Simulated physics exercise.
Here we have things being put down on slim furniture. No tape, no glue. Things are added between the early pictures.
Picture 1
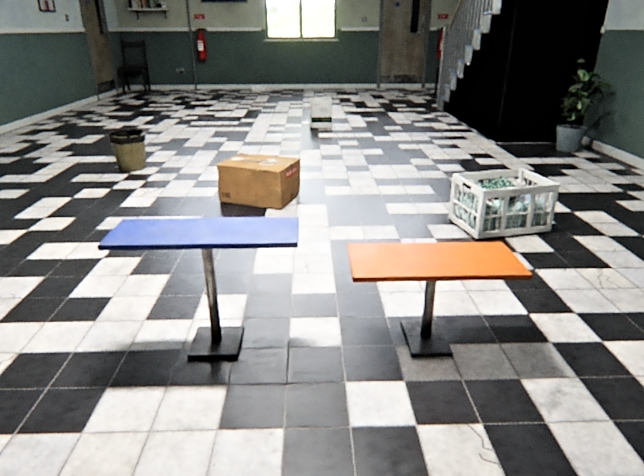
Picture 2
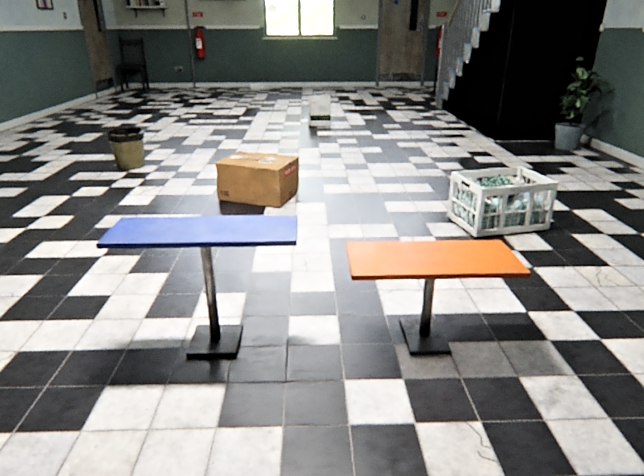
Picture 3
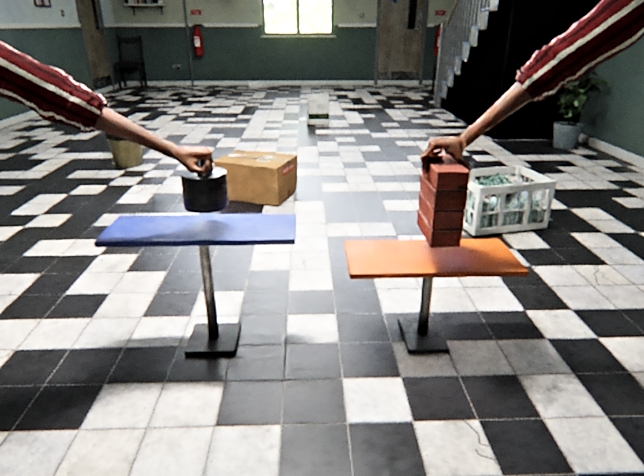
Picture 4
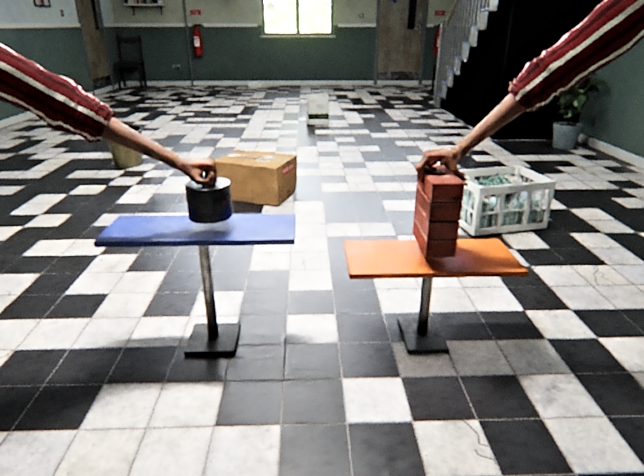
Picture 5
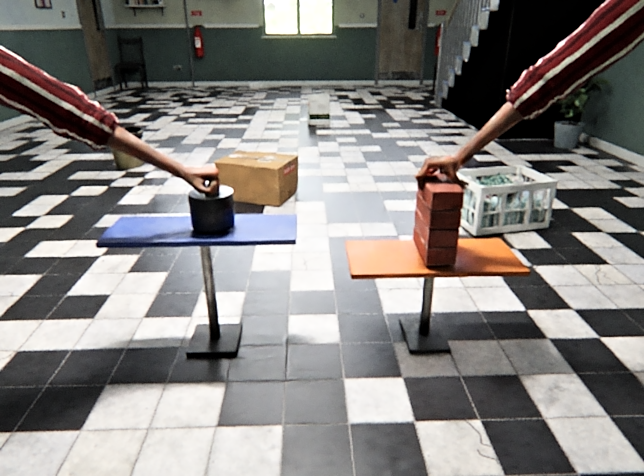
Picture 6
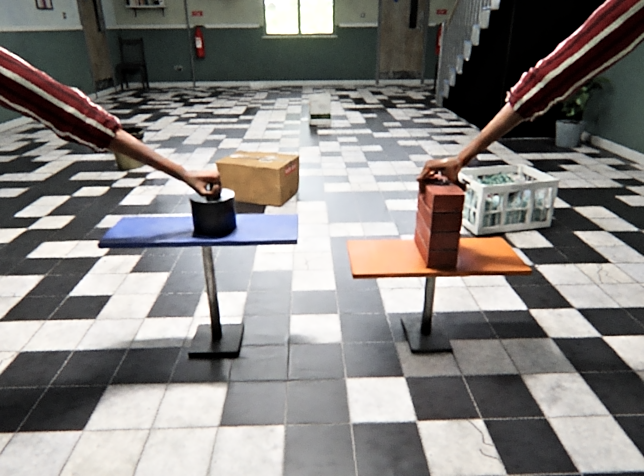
We see a blue stand and an orange stand on a checkered floor, then two striped-sleeved arms reach in from either side, lowering a dark cylinder onto the left one and stacked reddish bricks onto the right, hands still touching them.
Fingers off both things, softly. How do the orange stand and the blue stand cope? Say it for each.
In the end the orange stand stays flat on its feet and the blue stand stays flat on its feet.
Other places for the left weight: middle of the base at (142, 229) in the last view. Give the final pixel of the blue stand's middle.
Resting at (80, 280).
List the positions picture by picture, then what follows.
In the first frame, orange stand (433, 261); blue stand (205, 233).
In the second frame, blue stand (204, 231).
In the third frame, still on the way; orange stand (430, 257); right bricks (441, 200).
In the fourth frame, still on the way; blue stand (202, 229); left weight (209, 200).
In the fifth frame, still on the way; orange stand (431, 257); right bricks (436, 217).
In the sixth frame, in place, still held; orange stand (433, 257); blue stand (205, 230); left weight (214, 211).
Then, 0.20 s after the last picture, orange stand at rest near (433, 257); blue stand at rest near (205, 230).
At rest, the orange stand keeps steady, near (433, 257); the blue stand keeps steady, near (205, 230).
